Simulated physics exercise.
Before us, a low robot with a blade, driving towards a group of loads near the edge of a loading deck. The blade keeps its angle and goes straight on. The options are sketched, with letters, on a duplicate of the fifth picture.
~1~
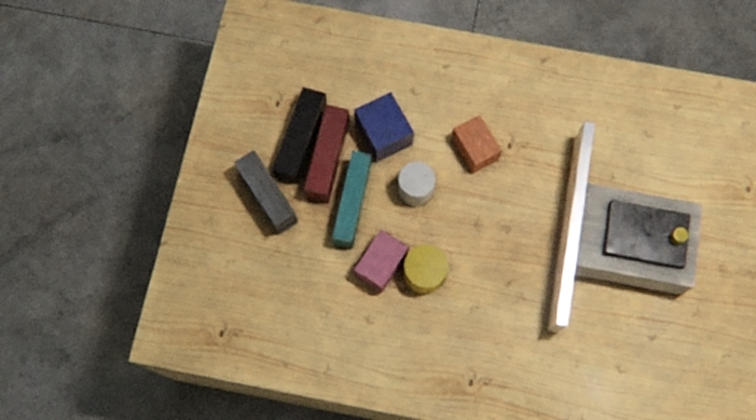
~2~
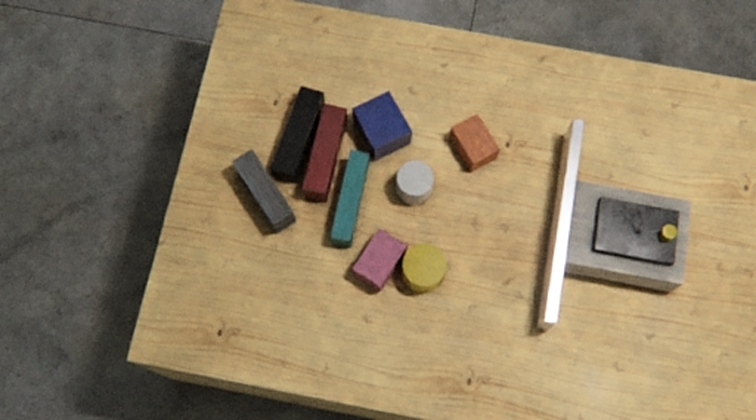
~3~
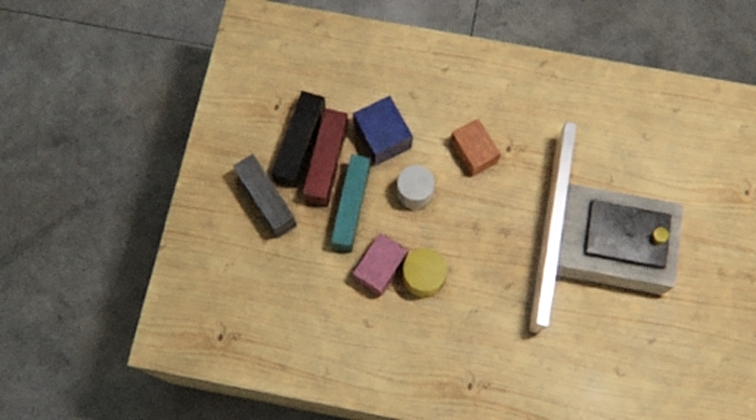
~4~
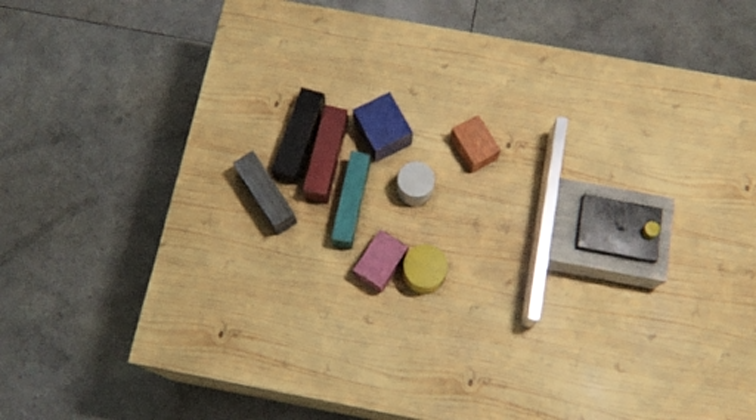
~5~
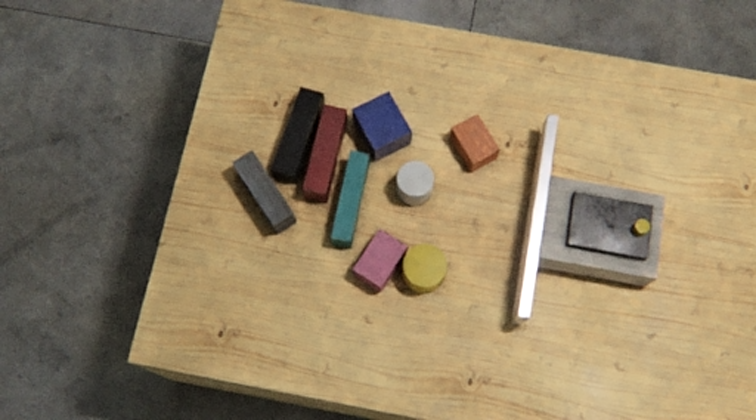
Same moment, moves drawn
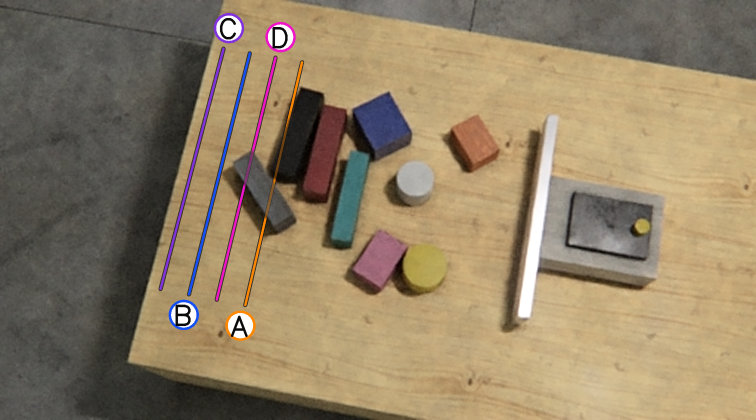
The clip shows a low robot with a long blade sliding slowly left across a wooden deck toward a scattered group of coloured bars, blocks and canisters, which stay where they are, with a gap still separating them from the blade.
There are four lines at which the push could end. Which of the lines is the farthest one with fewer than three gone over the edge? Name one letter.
No third one falls up to A.
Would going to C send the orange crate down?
By then, yes.
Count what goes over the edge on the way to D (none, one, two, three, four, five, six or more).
By then, three.
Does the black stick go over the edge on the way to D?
By then, yes.
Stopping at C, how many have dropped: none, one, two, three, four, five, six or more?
In all, six or more.
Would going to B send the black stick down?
By then, yes.
On the marked copy, A at (275, 179); B at (221, 169); C at (193, 164); D at (247, 174).
Following A. Soon after the start, robot (508, 207); orange crate (433, 129); pink crate (365, 258).
Later, robot (411, 190); grey stick (221, 181); black stick (249, 124).
In the end, robot (338, 176); grey stick over the edge; black stick over the edge; two fallen.
As for the rest, B drops six; C drops nine; D drops three.
